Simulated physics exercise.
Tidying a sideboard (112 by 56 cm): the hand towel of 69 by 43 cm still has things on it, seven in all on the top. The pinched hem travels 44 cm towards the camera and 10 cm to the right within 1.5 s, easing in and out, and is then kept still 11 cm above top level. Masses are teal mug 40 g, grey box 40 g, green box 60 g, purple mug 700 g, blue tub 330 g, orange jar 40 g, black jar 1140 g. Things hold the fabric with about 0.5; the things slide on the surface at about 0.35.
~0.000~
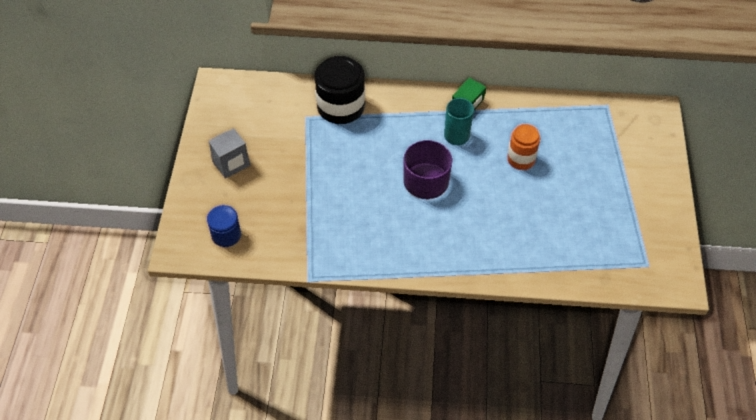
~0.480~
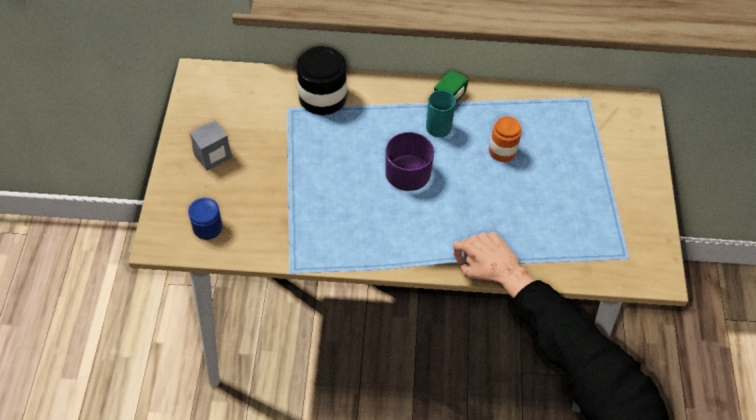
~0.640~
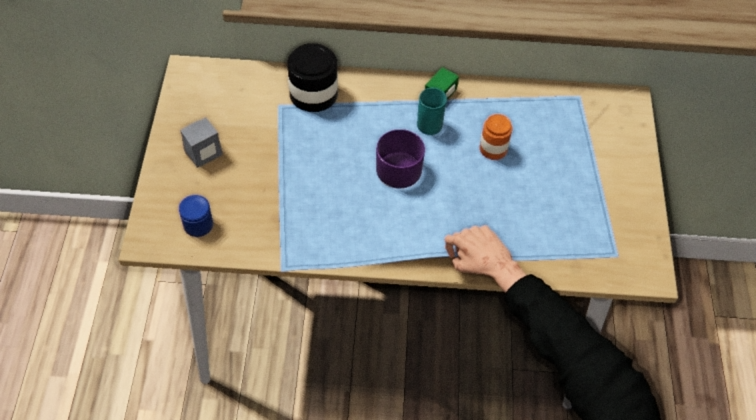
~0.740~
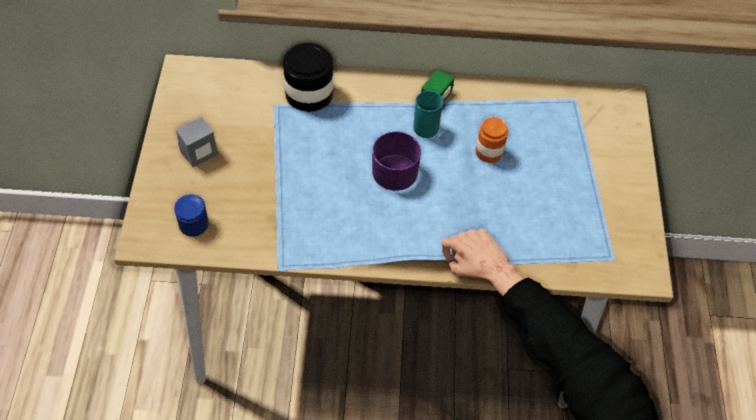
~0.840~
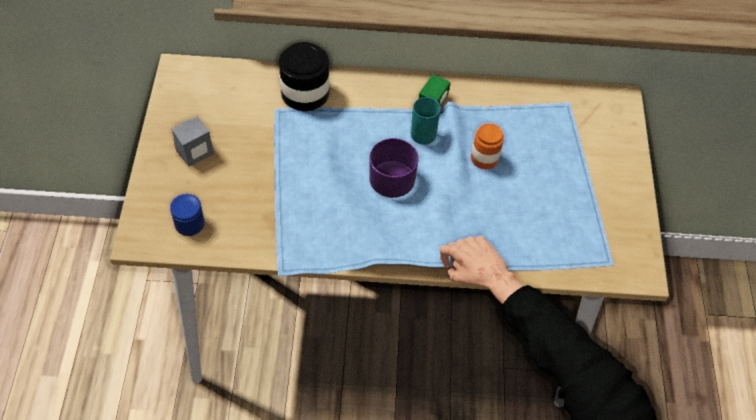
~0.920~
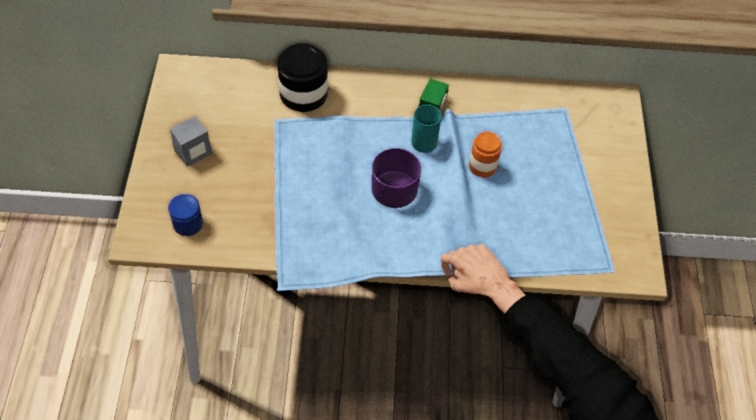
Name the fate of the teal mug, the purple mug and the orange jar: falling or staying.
Result: Teal mug goes over the edge, purple mug falls off, orange jar drops off.
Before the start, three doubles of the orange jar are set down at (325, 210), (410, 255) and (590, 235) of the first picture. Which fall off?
In turn: Goes over, goes over, goes over.
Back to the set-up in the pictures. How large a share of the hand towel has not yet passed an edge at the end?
About 0 per cent.
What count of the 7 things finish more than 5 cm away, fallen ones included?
I count 3.
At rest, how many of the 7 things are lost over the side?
That makes 3.
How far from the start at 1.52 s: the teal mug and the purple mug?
Teal mug 35 cm, purple mug 35 cm.
At 1.2 s, 70 % of the hand towel is still over the top; teal mug 18 cm off its start, purple mug 18 cm off its start, orange jar 17 cm off its start.
At 1.5 s, 35 % of the hand towel is still over the top; purple mug 33 cm off its start, teal mug 33 cm off its start, orange jar 33 cm off its start.
At 1.8 s, 0 % of the hand towel is still over the top; teal mug over the edge, purple mug over the edge, orange jar over the edge.
At 2.1 s, 0 % of the hand towel is still over the top; teal mug over the edge, orange jar over the edge, purple mug over the edge.
At 3.7 s, 0 % of the hand towel is still over the top; teal mug over the edge, orange jar over the edge, purple mug over the edge, green box 4 cm off its start at (434, 94).
